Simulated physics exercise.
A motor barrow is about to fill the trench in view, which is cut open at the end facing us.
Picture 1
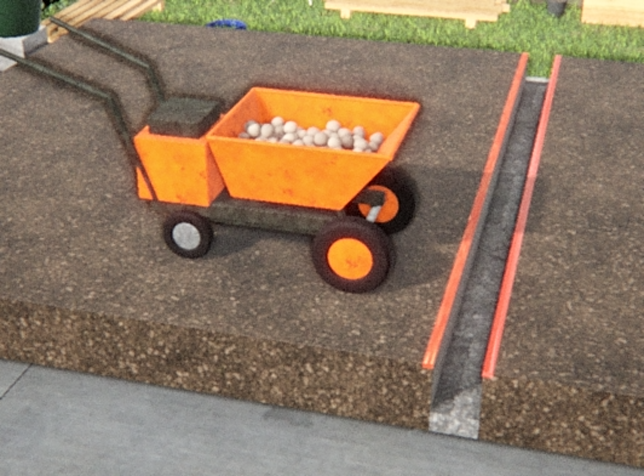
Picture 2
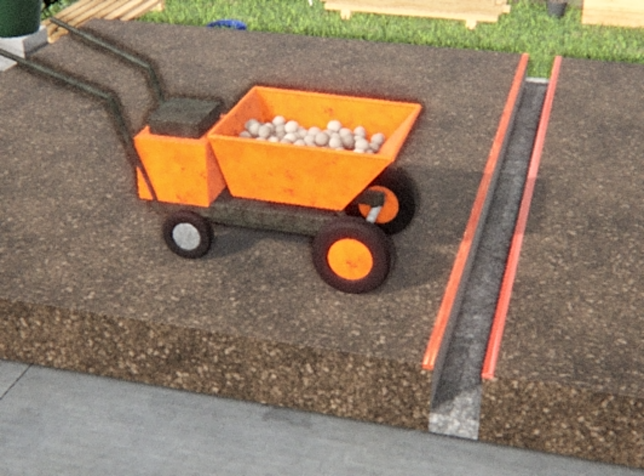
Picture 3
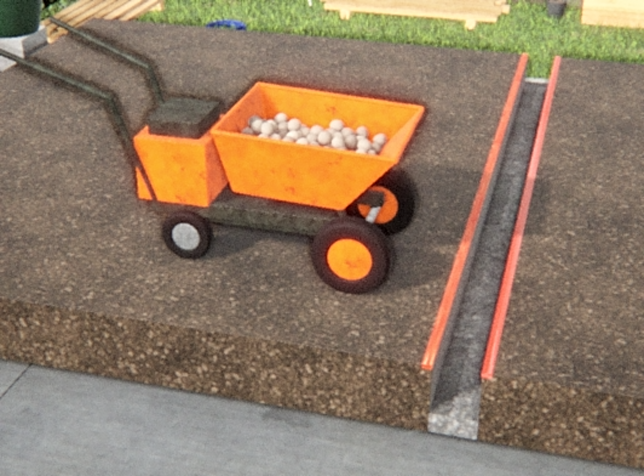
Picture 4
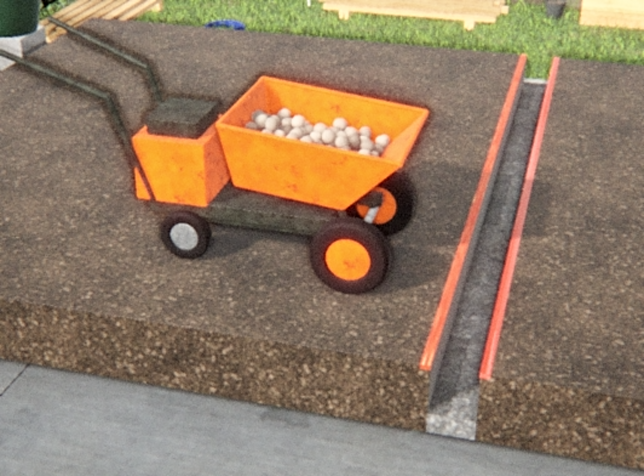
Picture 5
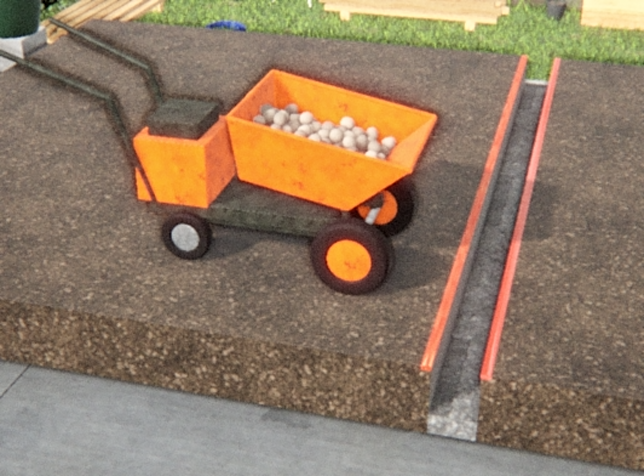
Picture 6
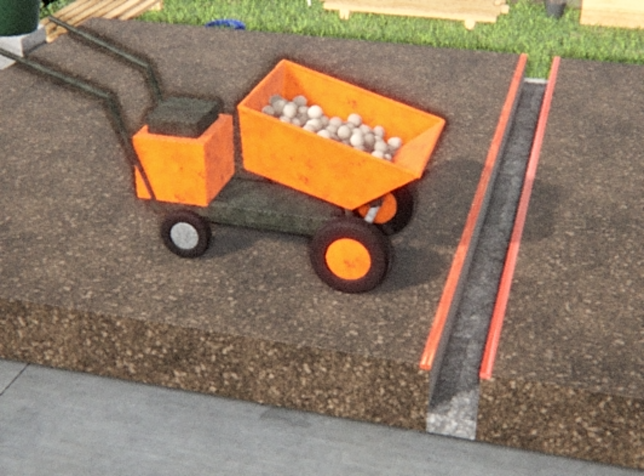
An orange motor barrow with a skip of pale, rounded pebbles stands on a raised slab of brown earth, seen from above and to the side. Its dark handles reach left, and on the right a narrow trench edged in red runs from the grass to the open near end. The skip, level at first, gradually tilts rightward, its back rising, while the wheels and camera stay still.
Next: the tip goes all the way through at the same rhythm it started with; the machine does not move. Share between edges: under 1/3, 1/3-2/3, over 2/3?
Watching that, the trench's share sits in the middle third, one-third to two-thirds of the load.
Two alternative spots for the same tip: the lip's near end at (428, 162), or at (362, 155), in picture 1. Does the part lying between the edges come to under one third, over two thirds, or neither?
At the first place under a third, at the second beyond two thirds.
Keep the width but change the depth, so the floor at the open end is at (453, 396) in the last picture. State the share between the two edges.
It works out to some 50 percent.
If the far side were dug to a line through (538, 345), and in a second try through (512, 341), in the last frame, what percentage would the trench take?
100 and 80 percent.
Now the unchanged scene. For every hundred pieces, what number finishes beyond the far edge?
I'd estimate about 45 per cent of the load.
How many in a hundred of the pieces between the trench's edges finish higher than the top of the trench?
0 in a hundred.
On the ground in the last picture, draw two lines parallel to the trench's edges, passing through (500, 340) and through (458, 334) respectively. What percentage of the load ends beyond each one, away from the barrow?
In order, some 40 % then some 80 %.
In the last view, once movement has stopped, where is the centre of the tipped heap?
The centre ends up roughly at (495, 294).
Soon, skip tipped steeply; all in the skip.
A while on, skip tipped right over; most in the skip; a small part in or heaped over the trench; a small part beyond it; a stray few falling.
Towards the end, skip tipped right over; a small part in the skip; about half in or heaped over the trench; about half beyond it.
Finally, skip tipped right over; about half in or heaped over the trench; about half beyond it.
